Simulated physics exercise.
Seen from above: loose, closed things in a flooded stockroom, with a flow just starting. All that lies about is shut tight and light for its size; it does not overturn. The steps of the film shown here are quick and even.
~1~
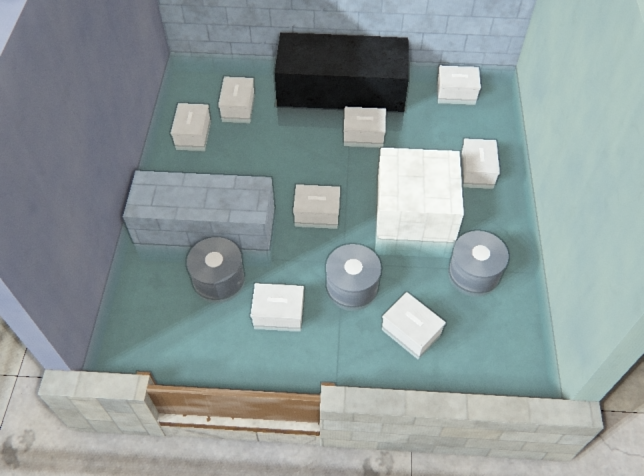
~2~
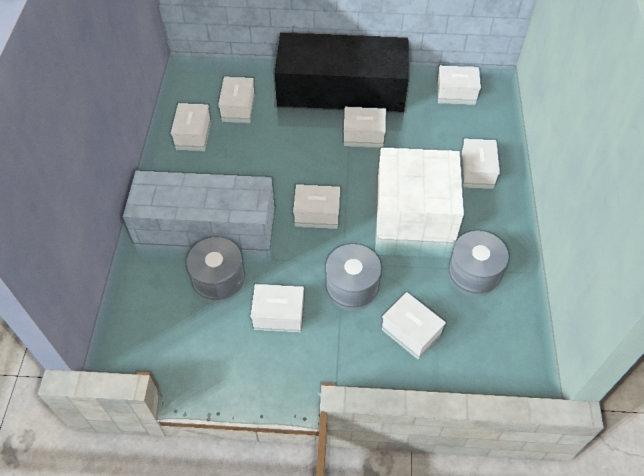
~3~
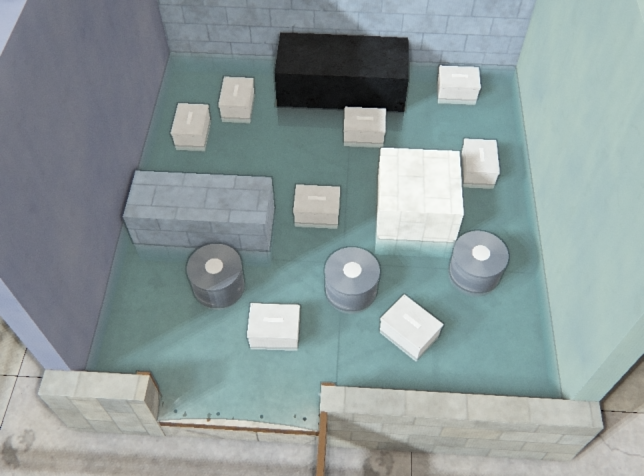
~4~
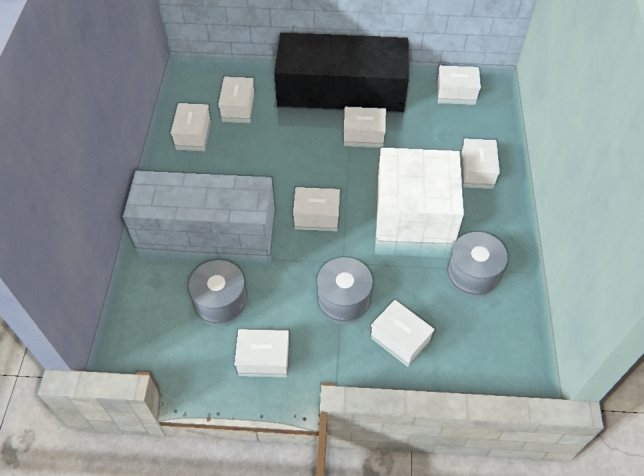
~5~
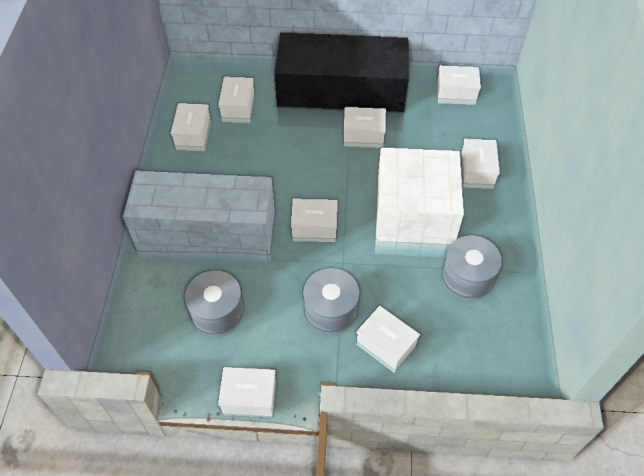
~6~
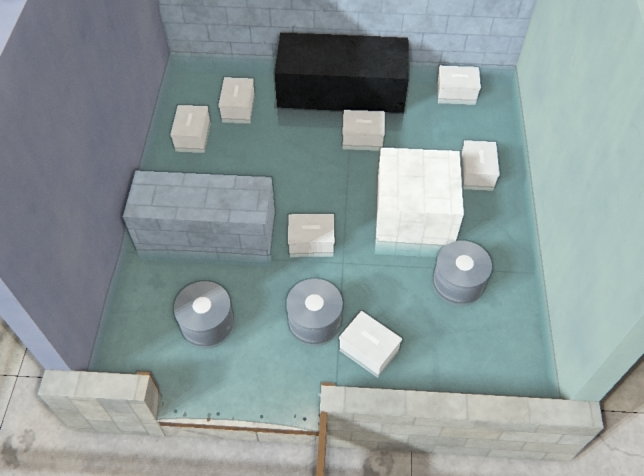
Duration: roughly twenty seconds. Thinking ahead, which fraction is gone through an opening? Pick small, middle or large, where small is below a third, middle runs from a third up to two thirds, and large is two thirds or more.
Large.
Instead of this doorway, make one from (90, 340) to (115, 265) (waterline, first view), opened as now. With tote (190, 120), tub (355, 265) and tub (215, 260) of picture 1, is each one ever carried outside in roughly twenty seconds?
One by one: Held indoors; exits; exits.
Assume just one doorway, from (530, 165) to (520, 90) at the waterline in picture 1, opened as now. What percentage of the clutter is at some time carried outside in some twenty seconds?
About 60 %.
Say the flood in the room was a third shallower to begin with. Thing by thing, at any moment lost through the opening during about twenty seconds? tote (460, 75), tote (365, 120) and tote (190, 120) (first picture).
Log - object 1: Still there; object 2: Still there; object 3: Still there.
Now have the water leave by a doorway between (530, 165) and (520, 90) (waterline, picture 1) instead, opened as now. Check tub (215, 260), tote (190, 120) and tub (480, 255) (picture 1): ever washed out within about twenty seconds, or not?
Lab log - 1: Retained; 2: Retained; 3: Escaped.
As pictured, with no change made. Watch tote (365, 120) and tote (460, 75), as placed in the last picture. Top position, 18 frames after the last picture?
Roughly (346, 240) for one and (463, 119) for the other.
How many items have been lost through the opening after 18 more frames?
Total: 6.
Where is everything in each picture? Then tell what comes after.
A tub at (354, 267), afloat; a tub at (214, 260), afloat; 0 of 11 have shifted, in the first picture.
A tub at (354, 267) floats; a tub at (214, 260) floats; 0 of 11 have shifted, in the second picture.
A tub at (352, 270) floats; a tub at (214, 266) floats, close to its start; 1 of 11 have shifted, in the third picture.
A tub at (345, 281) floats, close to its start; a tub at (216, 283) floats, close to its start; 4 of 11 have shifted, in the fourth picture.
A tub at (331, 292) floats, close to its start; a tub at (213, 294), afloat, close to its start; 6 of 11 have shifted, in the fifth picture.
A tub at (314, 303), afloat, a stride from its start; a tub at (202, 306), afloat, a stride from its start; 6 of 11 have shifted, in the sixth picture.
A moment on, 4 of 11 are out; 7 afloat.
Next, 6 of 11 are out; 5 afloat.
Later, 8 of 11 are out; 3 afloat.
In the end, 9 of 11 are out; 2 afloat.
